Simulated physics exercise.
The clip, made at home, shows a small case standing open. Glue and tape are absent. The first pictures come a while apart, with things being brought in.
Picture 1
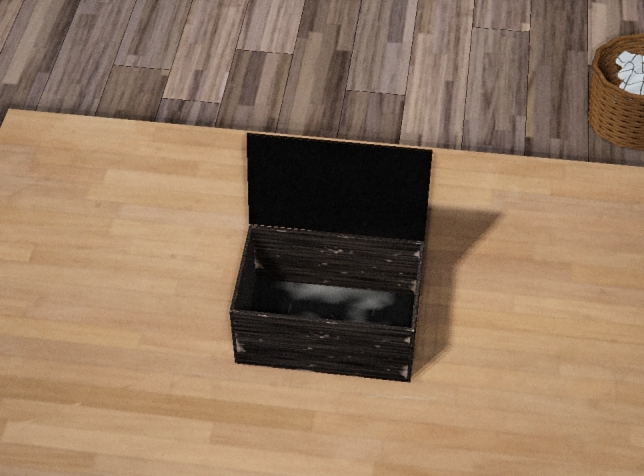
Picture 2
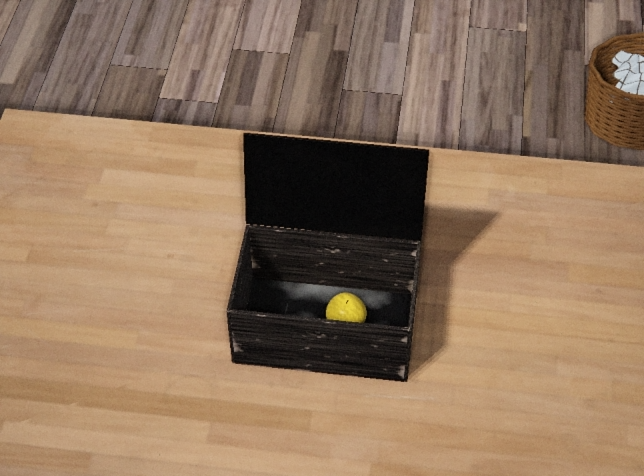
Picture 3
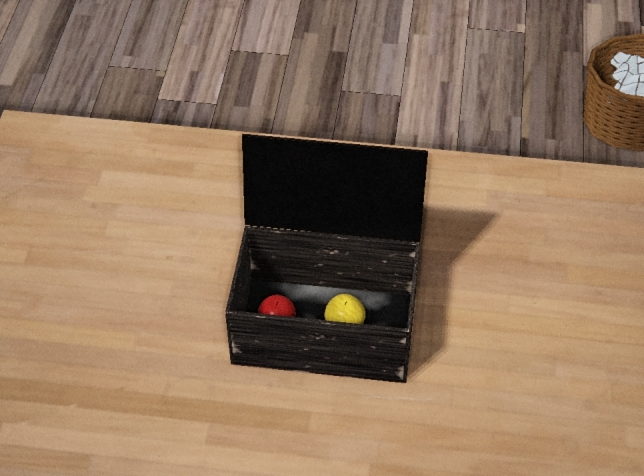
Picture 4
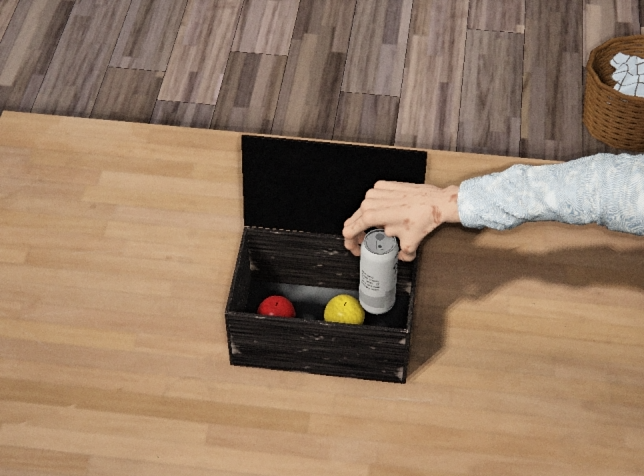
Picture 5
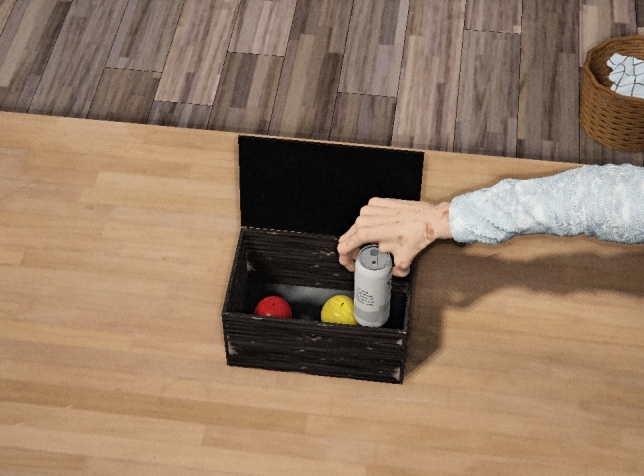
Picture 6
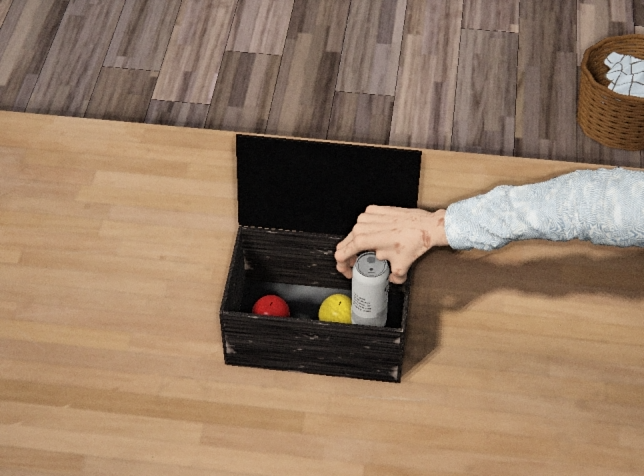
In the video, an open black box on a wooden surface is empty at first, then holds a yellow ball and a red ball, and a hand reaching from the right lowers a white can into its right side, still gripping it.
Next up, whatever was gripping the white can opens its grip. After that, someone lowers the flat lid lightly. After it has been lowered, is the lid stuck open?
Gap remains.
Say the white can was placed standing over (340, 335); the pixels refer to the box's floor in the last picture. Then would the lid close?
Once it's packed that way, the lid stays propped up.
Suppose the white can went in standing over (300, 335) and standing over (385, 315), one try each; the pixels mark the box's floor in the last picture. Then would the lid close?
On the first try the lid remains open; on the second it remains open.
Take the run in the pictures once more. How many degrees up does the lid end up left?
I'd say roughly 10 degrees above the rim.
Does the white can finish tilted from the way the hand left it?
Simply put, it remains unturned.
Then, 0.40 s after the last picture, white can slid about its own width near (369, 321).
Then, 1.50 s after the last picture, lid 68° above the rim; white can slid about its own width near (369, 321).
Then, 1.80 s after the last picture, lid 30° above the rim; white can slid about its own width near (369, 321).
Then, 2.80 s after the last picture, lid 10° above the rim; white can slid about its own width near (369, 321).
At rest, lid 10° above the rim; moved from the start, white can; the other 2 in place. Seen from the same camera at the end, white can near (369, 321).
